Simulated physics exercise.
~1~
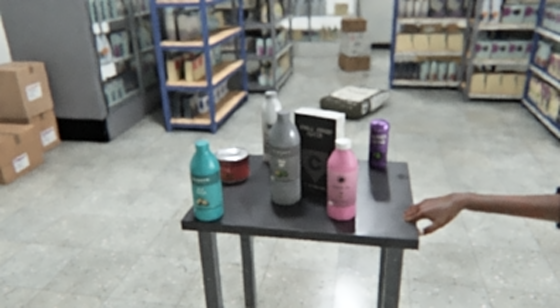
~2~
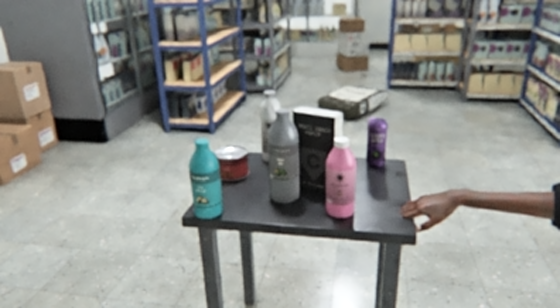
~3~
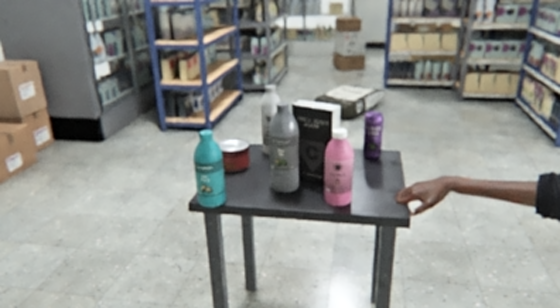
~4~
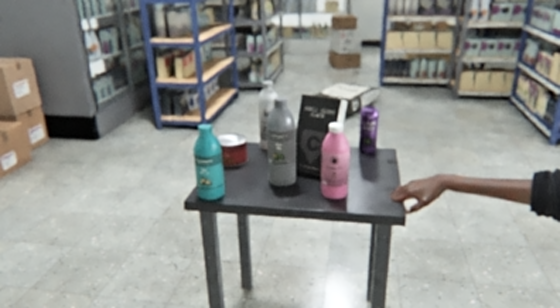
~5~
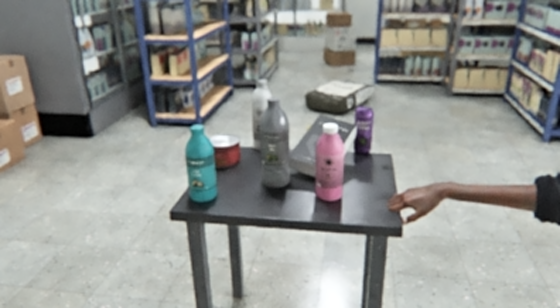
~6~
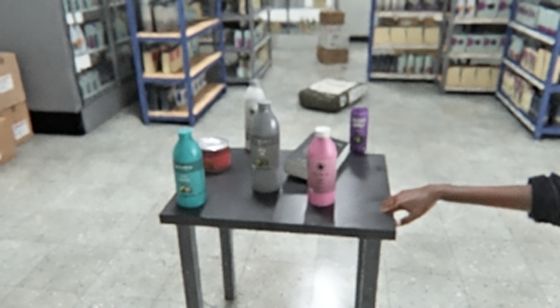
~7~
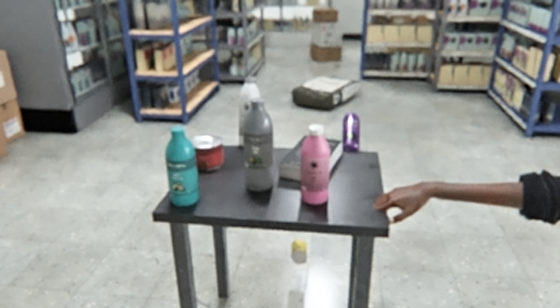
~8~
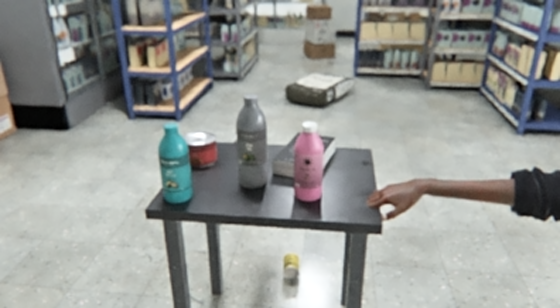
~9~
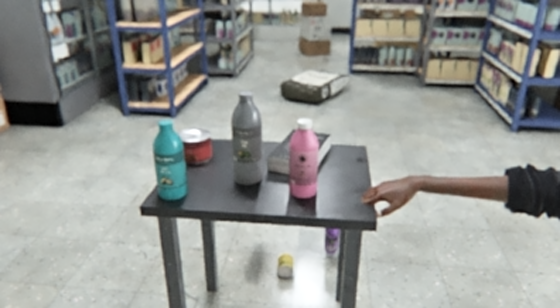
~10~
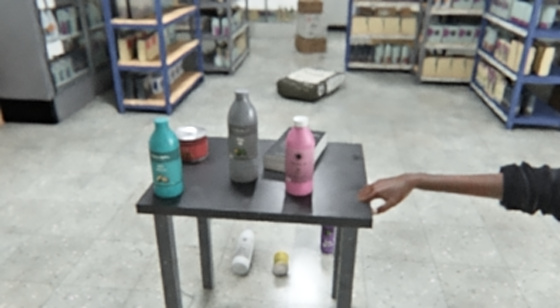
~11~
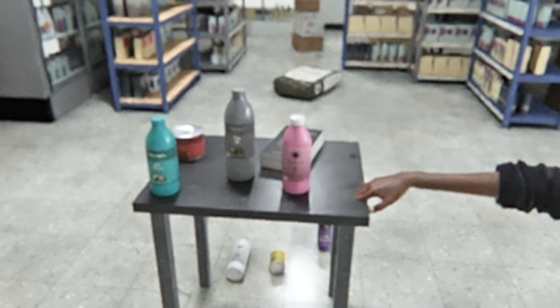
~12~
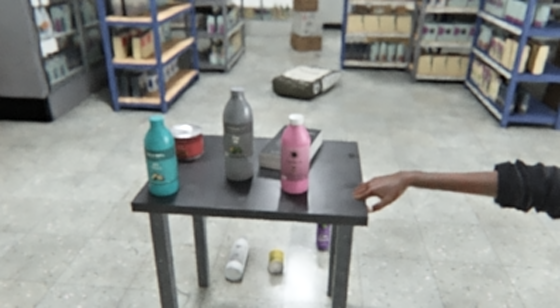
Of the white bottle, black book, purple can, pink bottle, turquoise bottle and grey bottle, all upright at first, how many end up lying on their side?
Three of them end up on their side, namely the white bottle, the black book and the purple can.
